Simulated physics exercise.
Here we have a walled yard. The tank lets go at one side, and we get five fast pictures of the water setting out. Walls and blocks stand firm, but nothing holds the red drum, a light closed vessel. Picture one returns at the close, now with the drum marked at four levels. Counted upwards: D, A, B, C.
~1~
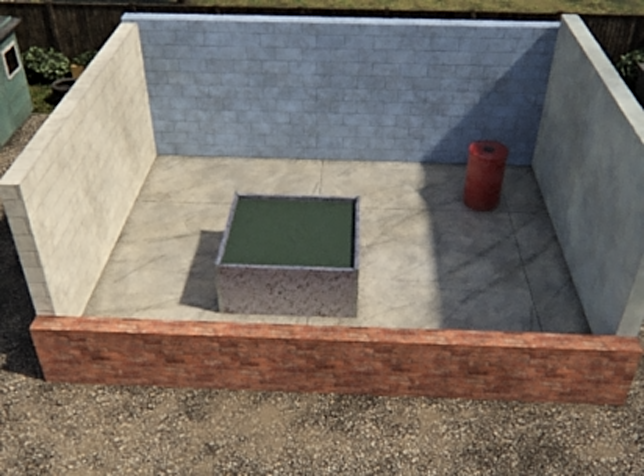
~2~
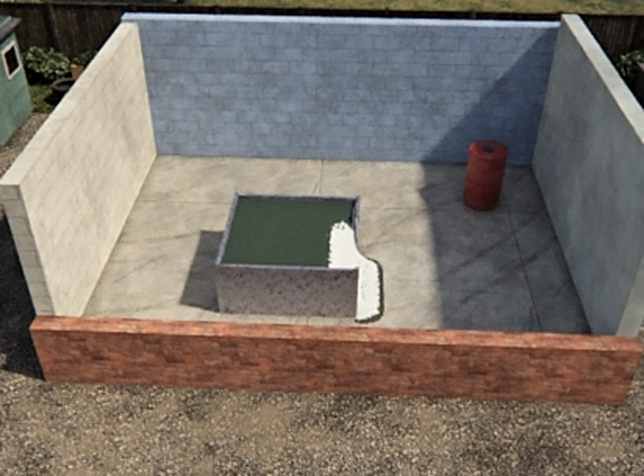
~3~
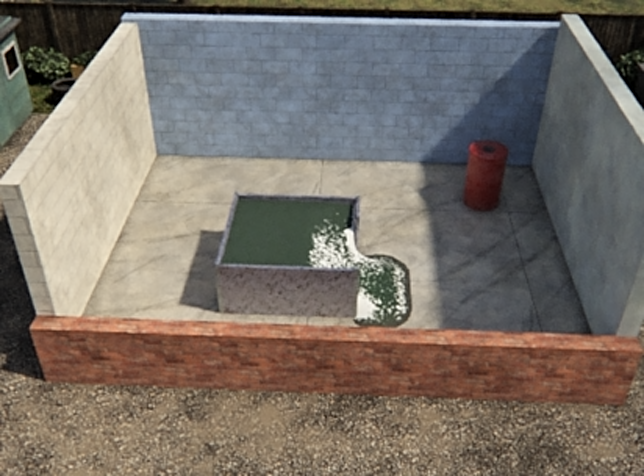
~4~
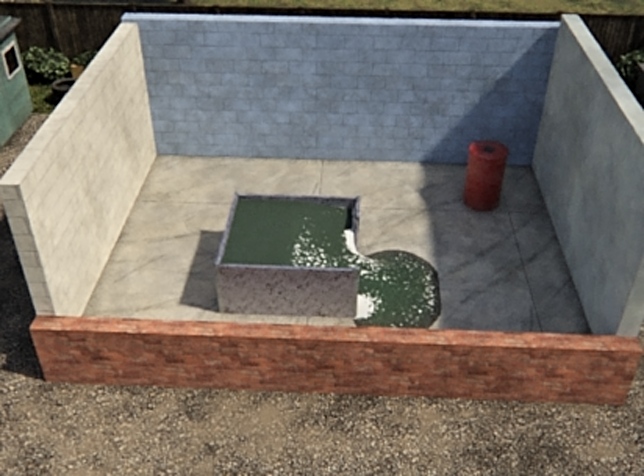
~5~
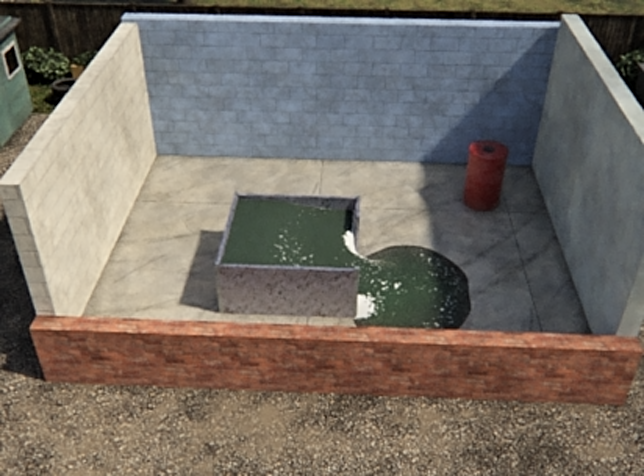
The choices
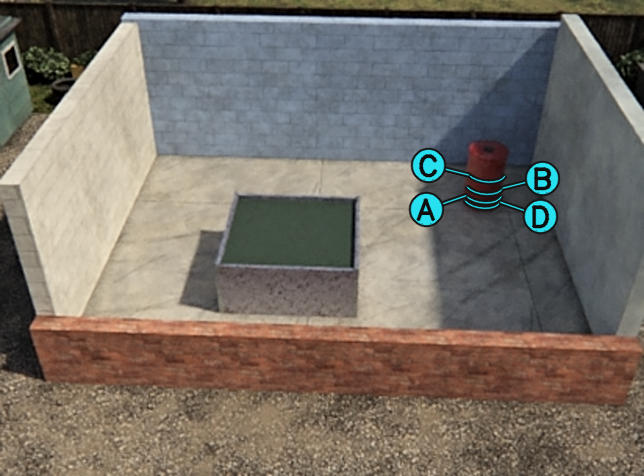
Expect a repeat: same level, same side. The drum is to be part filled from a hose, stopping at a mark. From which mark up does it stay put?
B is the one.
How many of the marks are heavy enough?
Two of them.
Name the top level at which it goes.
Here it is level A.
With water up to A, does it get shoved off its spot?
Yes, that goes wrong.
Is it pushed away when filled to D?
Yes, that goes wrong.
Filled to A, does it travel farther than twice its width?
No.
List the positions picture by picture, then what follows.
Lid of the red drum at (489, 150); tank full, its middle at (292, 234), in the first frame.
In the second frame, 2 % of the ground wet, in view closest to the drum at (369, 261).
In the third frame, 4 % of the ground wet, in view closest to the drum at (401, 266).
In the fourth frame, 6 % of the ground wet, in view closest to the drum at (418, 260).
Lid of the red drum at (489, 150); 9 % of the ground wet, in view closest to the drum at (422, 250), in the fifth frame.
On the marked copy, A at (485, 202); B at (486, 194); C at (488, 182); D at (484, 208); from the bottom up D, A, B, C.
With A, it is pushed about half its own width away.
With B, it does not move.
With C, it does not move.
With D, it is pushed about 7 times its own width away.
